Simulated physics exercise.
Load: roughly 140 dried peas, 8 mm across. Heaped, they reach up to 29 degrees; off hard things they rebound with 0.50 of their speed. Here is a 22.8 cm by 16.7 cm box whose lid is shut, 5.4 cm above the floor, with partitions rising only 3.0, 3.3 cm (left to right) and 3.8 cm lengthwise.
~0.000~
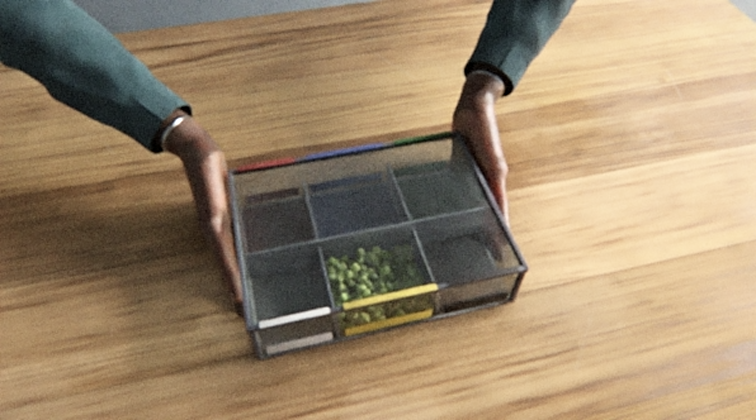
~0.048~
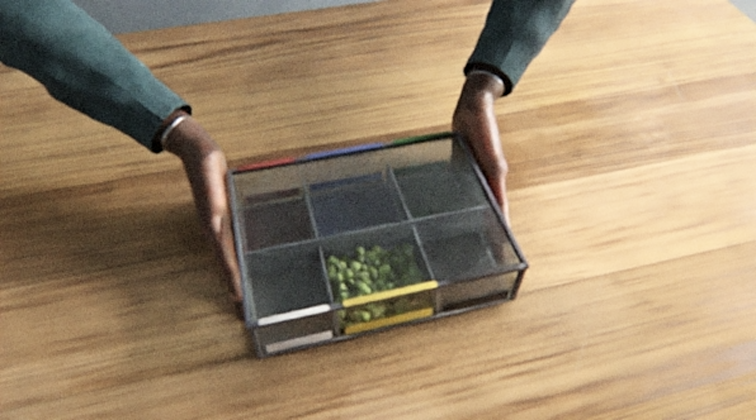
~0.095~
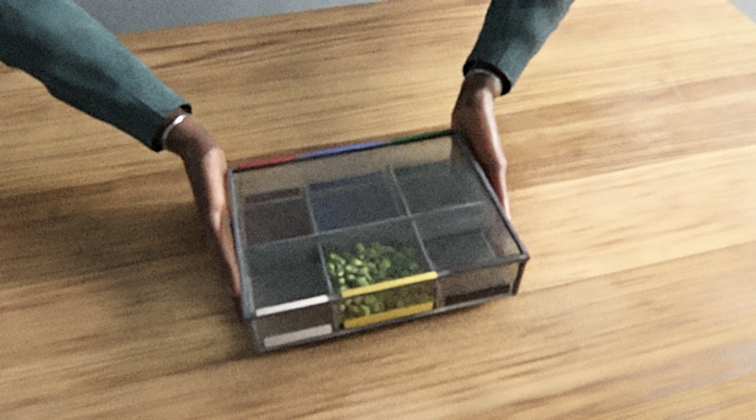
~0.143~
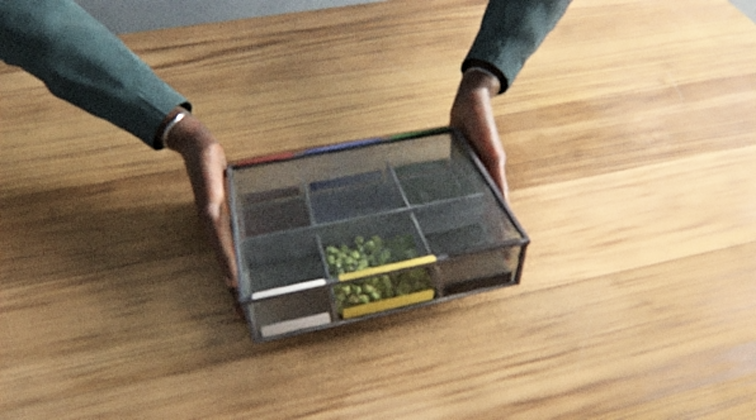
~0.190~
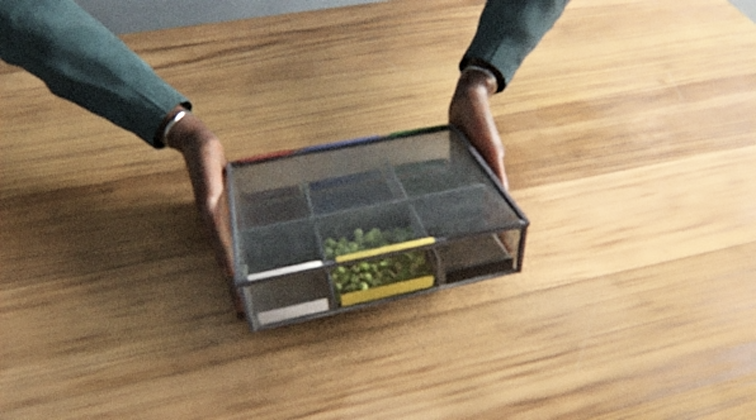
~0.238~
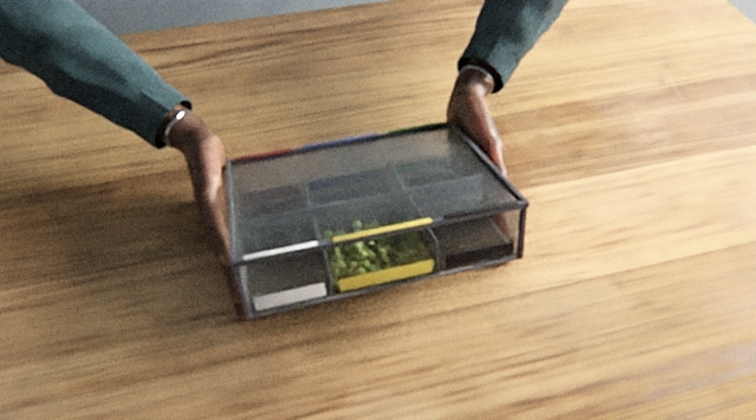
Two hands in dark teal sleeves, one wrist wearing a pale band, hold the sides of a clear, dark-edged lidded box above a wooden table, seen from above at an angle. Its six compartments carry red, blue and green marks at the back and white and yellow at the front, with green peas in the front middle one. The hands raise the front edge steadily, tilting the box backward, while the camera stays still.
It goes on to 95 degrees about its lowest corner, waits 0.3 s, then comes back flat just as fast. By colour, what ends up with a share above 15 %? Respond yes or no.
Red: No; blue: Yes; green: No; yellow: Yes; white: No; black: No.
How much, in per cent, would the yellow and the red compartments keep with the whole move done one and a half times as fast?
Then yellow would get 50 per cent, while red would get 10 per cent.
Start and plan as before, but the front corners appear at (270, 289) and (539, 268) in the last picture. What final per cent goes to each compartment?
Red 0; blue 0; green 0; yellow 35; white 0; black 65.
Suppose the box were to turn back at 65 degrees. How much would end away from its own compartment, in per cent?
0 %.
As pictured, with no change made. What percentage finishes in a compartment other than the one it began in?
Near 45 per cent, all told.
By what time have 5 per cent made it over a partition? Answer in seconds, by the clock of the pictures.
That happens at about 1.05 s on the clock.
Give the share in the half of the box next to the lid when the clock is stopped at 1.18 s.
I'd put it at some 60 percent.
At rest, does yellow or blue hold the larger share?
The larger amount is in the yellow one.
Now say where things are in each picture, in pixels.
The first frame shows box tilt 0 degrees, front corners at (252, 327) and (523, 267); yellow 100 %.
The second frame shows box tilt 1 degrees, front corners at (251, 324) and (523, 265).
The third frame shows box tilt 4 degrees, front corners at (249, 315) and (524, 256), lowest corner left back.
The fourth frame shows box tilt 9 degrees, front corners at (245, 299) and (524, 240), lowest corner left back.
The fifth frame shows box tilt 14 degrees, front corners at (241, 281) and (524, 222), lowest corner left back.
The sixth frame shows box tilt 19 degrees, front corners at (236, 262) and (522, 203), lowest corner left back; yellow 100 %. Its pace works out near 105 degrees a second.
Then, at 1.18 s, tilt 95 degrees; red 5 %, blue 15 %, green 5 %, yellow 75 %.
After 1.81 s, tilt 49 degrees; red 10 %, blue 25 %, green 5 %, yellow 60 %.
Then, at 2.48 s, tilt 0 degrees; red 10 %, blue 30 %, green 5 %, yellow 55 %.
By 3.1 s all is still; red 10 %, blue 30 %, green 5 %, yellow 55 %, white 0 %, black 0 %.
